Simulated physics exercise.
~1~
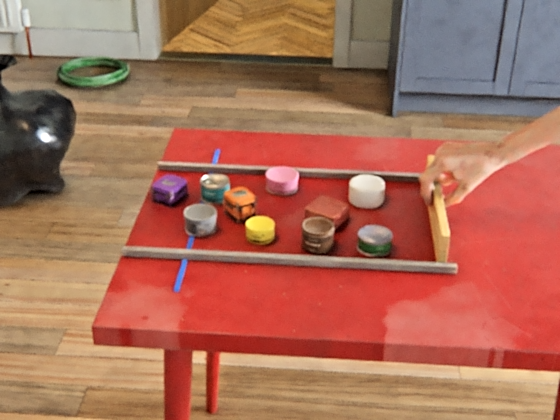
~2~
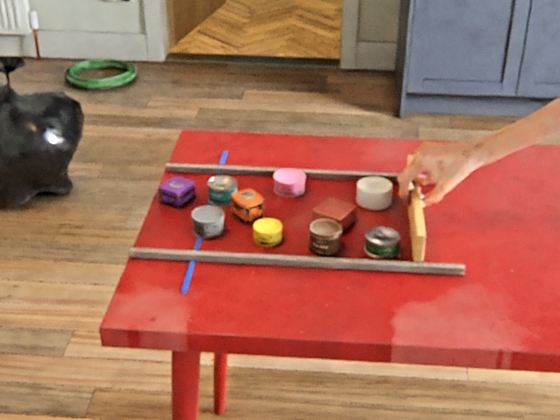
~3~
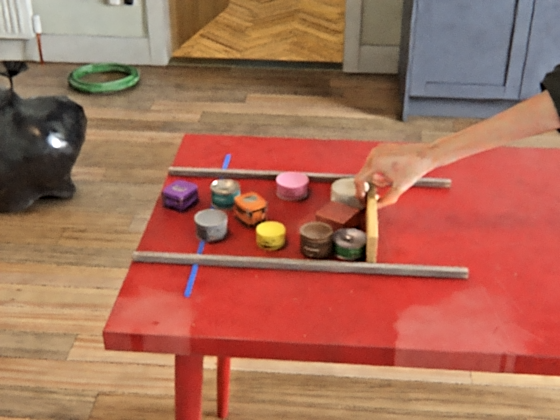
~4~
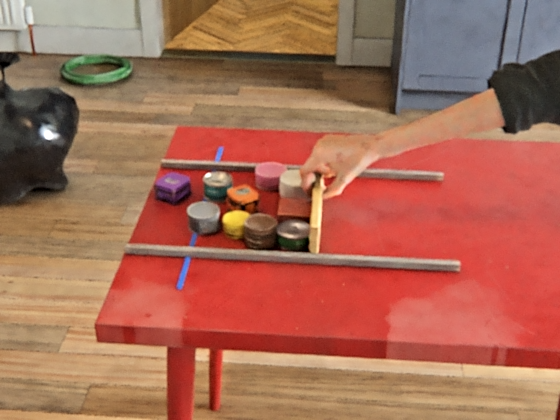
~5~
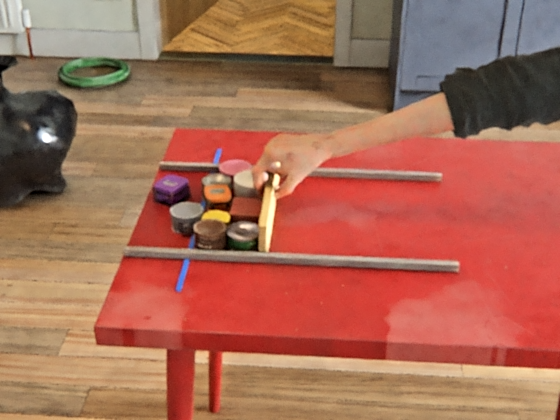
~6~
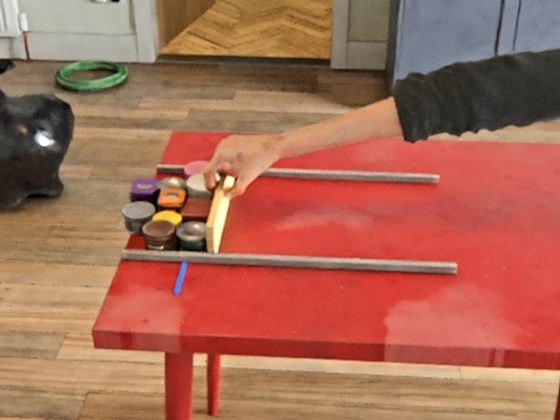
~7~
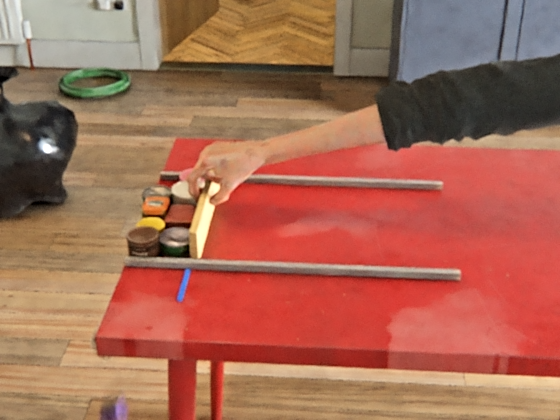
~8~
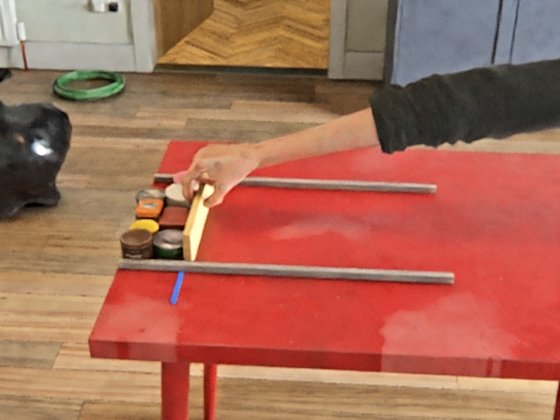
We see a hand sliding an upright wooden board leftward between two rails on a red table, gathering small tins and boxes into a cluster and pushing them to the left edge, where the purple case and grey tin drop off before the board stops.
